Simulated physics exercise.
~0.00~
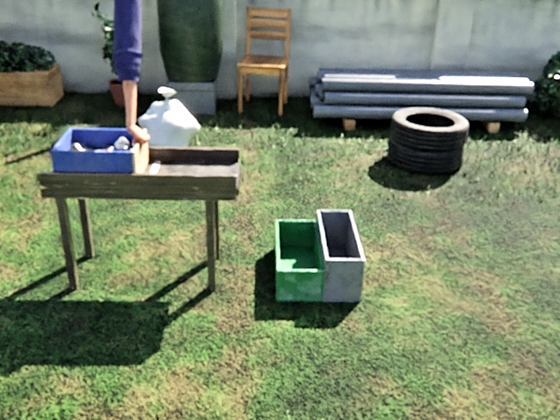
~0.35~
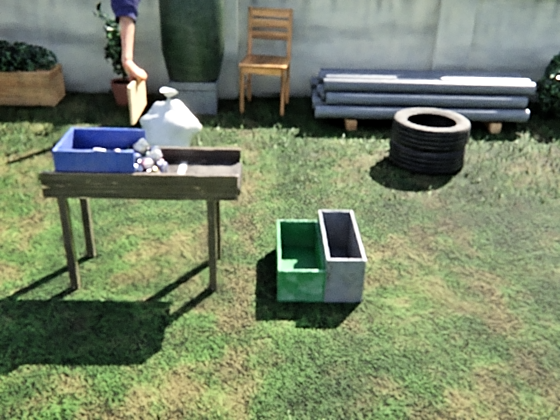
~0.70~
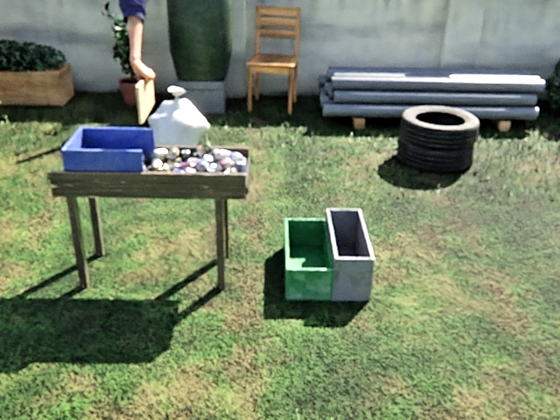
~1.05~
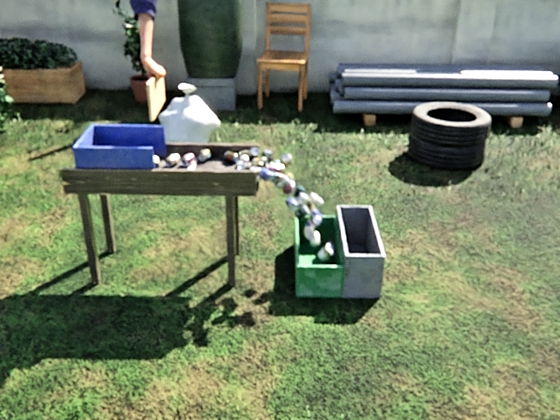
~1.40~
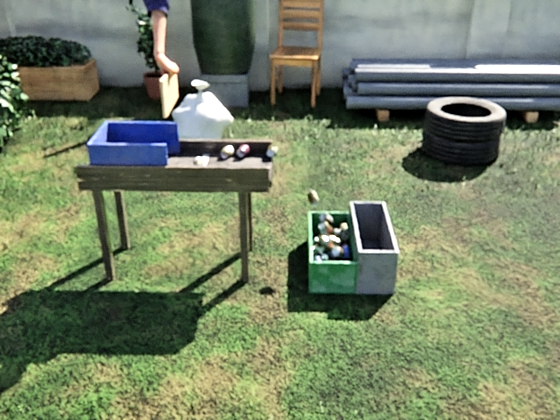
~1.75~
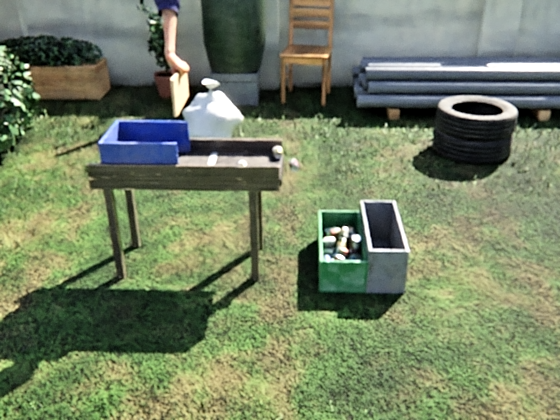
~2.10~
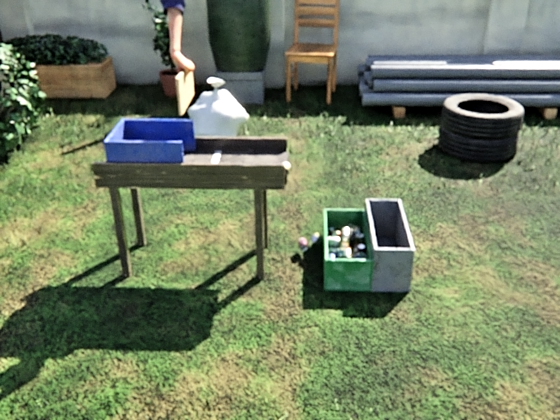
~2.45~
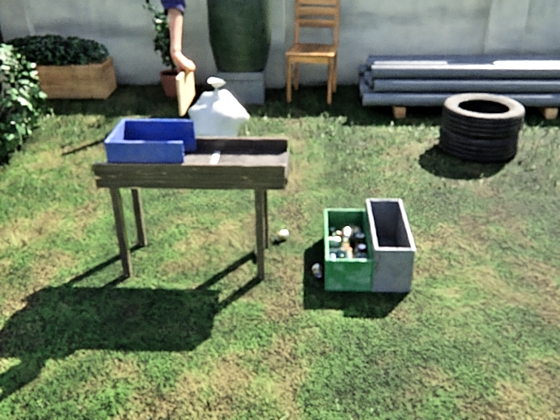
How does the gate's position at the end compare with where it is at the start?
At the start the gate is down at the right end of the blue pen, and by the end it is held up above the belt by the hand.
The video shows a hand lifting a gate at a blue pen on a raised conveyor in a yard, letting small cans ride right and tumble off the end. Most land in a green tote beside a grey box, while a few end on the grass short of it.
